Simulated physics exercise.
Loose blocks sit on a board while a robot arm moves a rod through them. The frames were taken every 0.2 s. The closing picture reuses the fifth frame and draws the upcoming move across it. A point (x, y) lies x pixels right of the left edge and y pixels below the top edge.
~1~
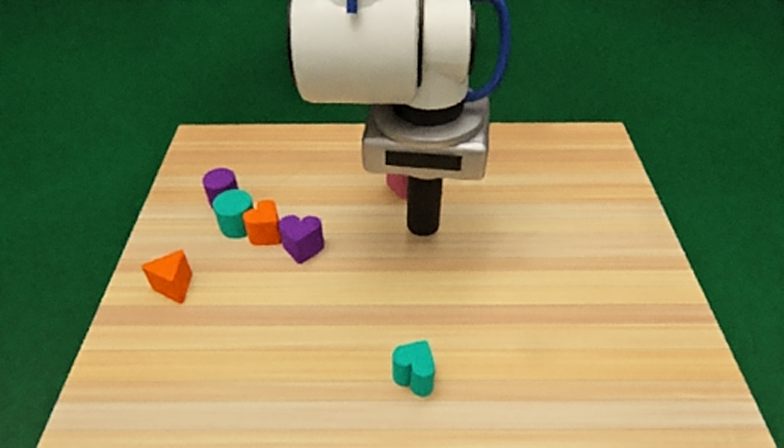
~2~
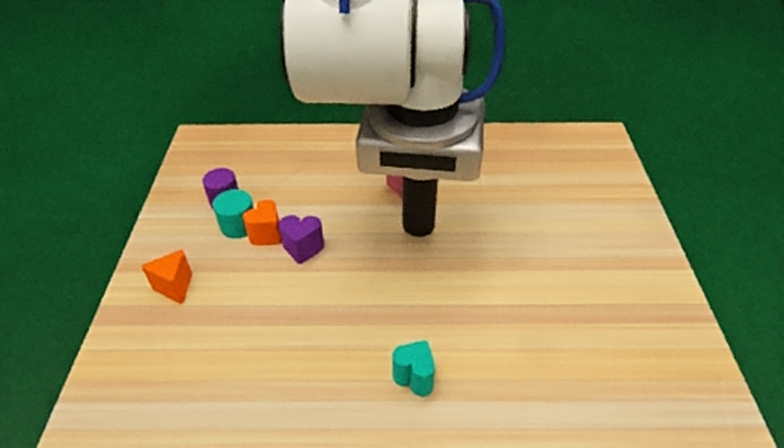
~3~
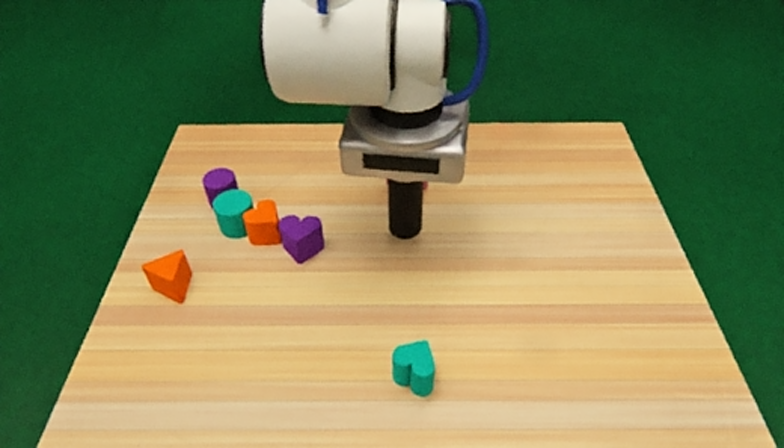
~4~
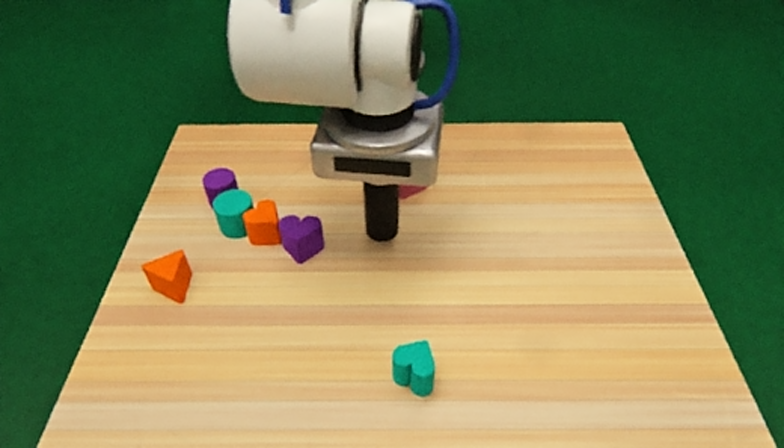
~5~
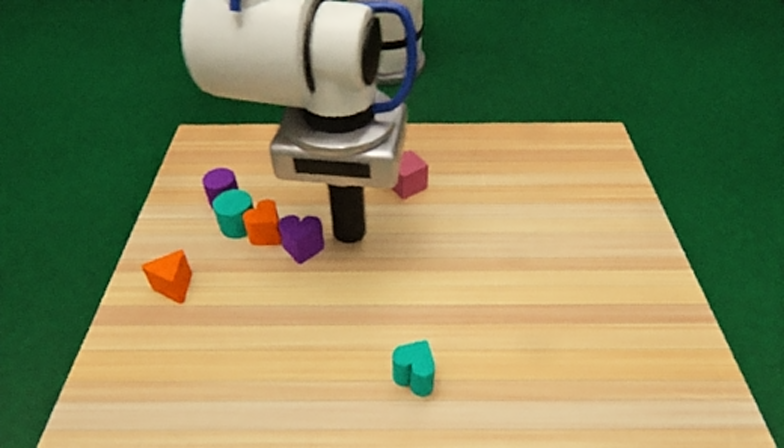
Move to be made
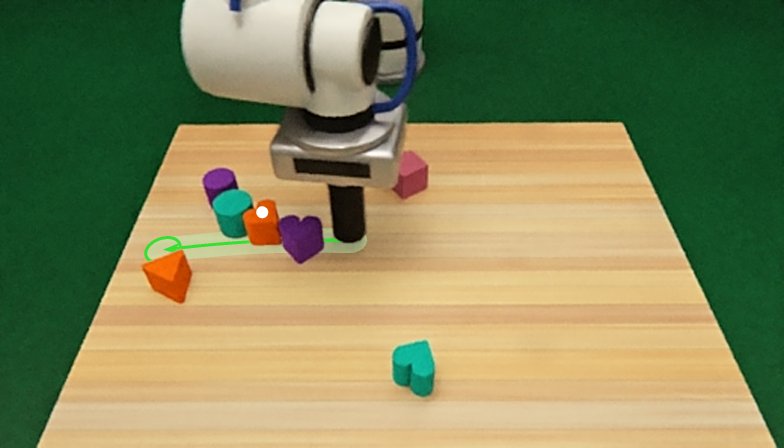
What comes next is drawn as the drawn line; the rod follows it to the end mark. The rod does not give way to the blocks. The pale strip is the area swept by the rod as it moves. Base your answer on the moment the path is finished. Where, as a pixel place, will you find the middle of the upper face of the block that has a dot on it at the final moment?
Top centre: (136, 250).
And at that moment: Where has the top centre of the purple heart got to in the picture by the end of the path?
My prediction: (244, 246).
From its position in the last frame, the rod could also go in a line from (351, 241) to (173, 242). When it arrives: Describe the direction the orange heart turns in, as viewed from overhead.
The twist is anticlockwise.
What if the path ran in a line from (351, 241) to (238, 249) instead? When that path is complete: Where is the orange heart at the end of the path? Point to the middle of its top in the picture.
I predict (195, 227).
Drawn move, from (351, 241) over (258, 241) to (163, 250); the dot is on the orange heart.
On the path given first. One third of the way, rod at (287, 231); turquoise circular block at (229, 199); orange heart at (247, 220), turned 60° clockwise; purple heart at (258, 241), turned 55° anticlockwise.
Two thirds of the way, rod at (222, 235); purple circular block at (218, 173); turquoise circular block at (214, 196); orange heart at (183, 233), turned 15° clockwise; purple heart at (244, 246), turned 105° anticlockwise.
At the end, rod at (159, 241); purple circular block at (218, 173); turquoise circular block at (210, 196); orange heart at (136, 250), turned 80° anticlockwise; purple heart at (244, 246), turned 105° anticlockwise.
